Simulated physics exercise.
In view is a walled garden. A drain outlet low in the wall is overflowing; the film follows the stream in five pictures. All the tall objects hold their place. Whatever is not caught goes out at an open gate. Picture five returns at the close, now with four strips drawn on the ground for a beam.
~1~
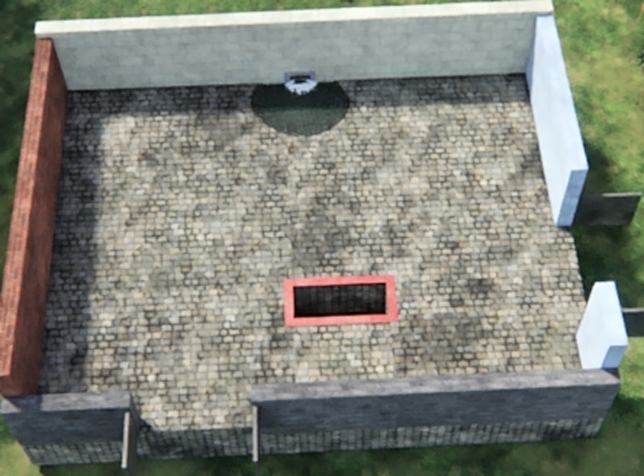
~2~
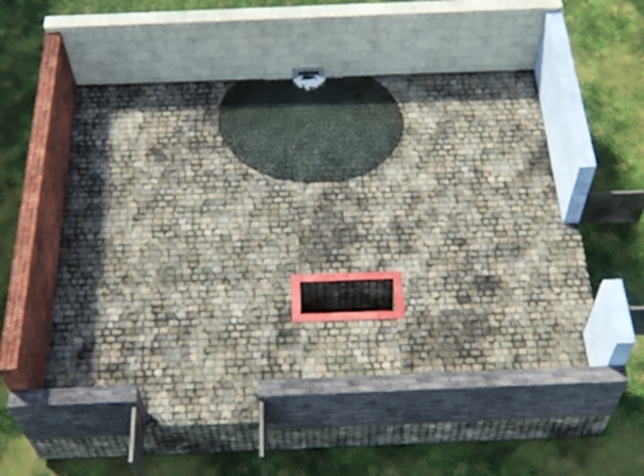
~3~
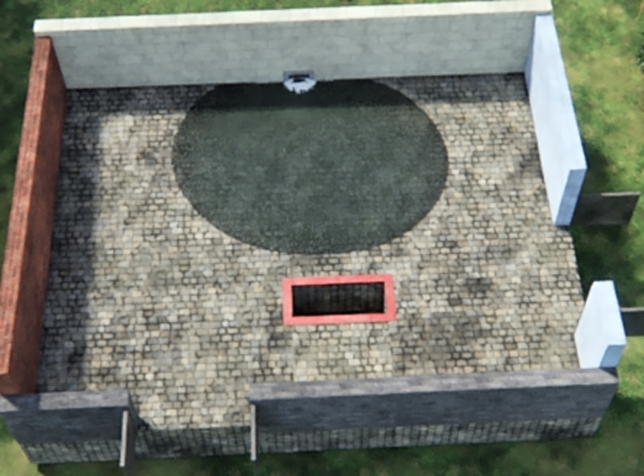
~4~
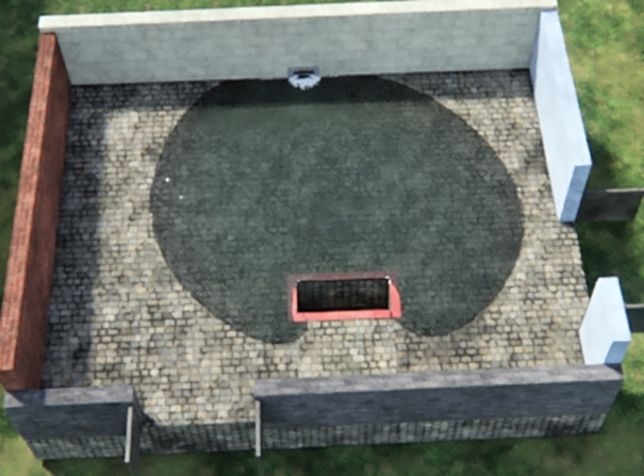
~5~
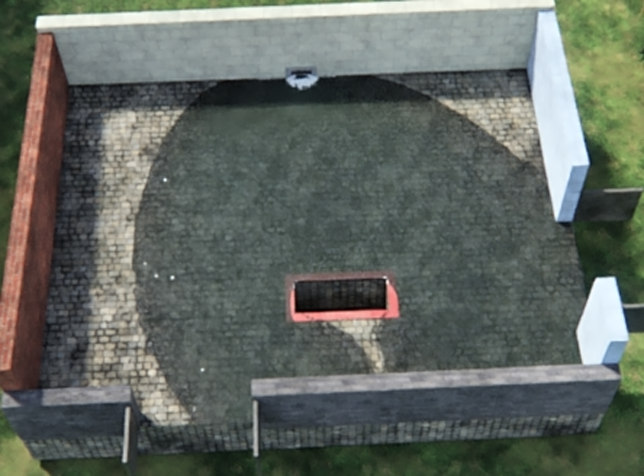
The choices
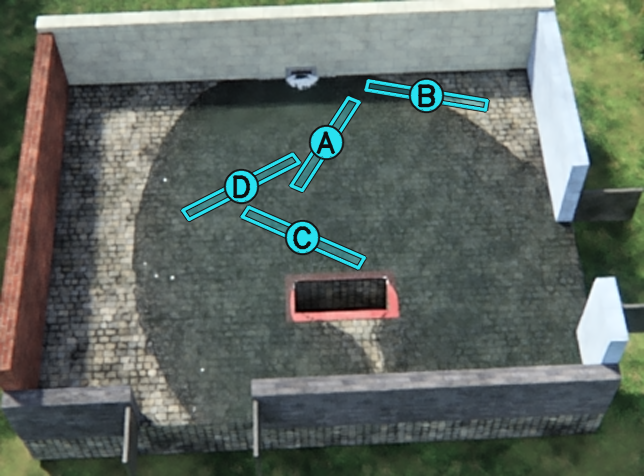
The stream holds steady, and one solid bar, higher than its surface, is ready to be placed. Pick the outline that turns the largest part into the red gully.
B.
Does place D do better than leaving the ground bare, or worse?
Place D is worse.
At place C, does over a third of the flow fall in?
No, it does not.
On the marked copy, A from (296, 188) to (353, 100); B from (367, 85) to (486, 105); C from (245, 211) to (361, 262); D from (186, 214) to (295, 158).
Choosing A, about 18 % of the stream runs into the red gully, about 79 % out by the gates.
Choosing B, about 40 % of the stream runs into the red gully, about 59 % out by the gates.
Choosing C, about 23 % of the stream runs into the red gully, about 77 % out by the gates.
Choosing D, about 23 % of the stream runs into the red gully, about 76 % out by the gates.
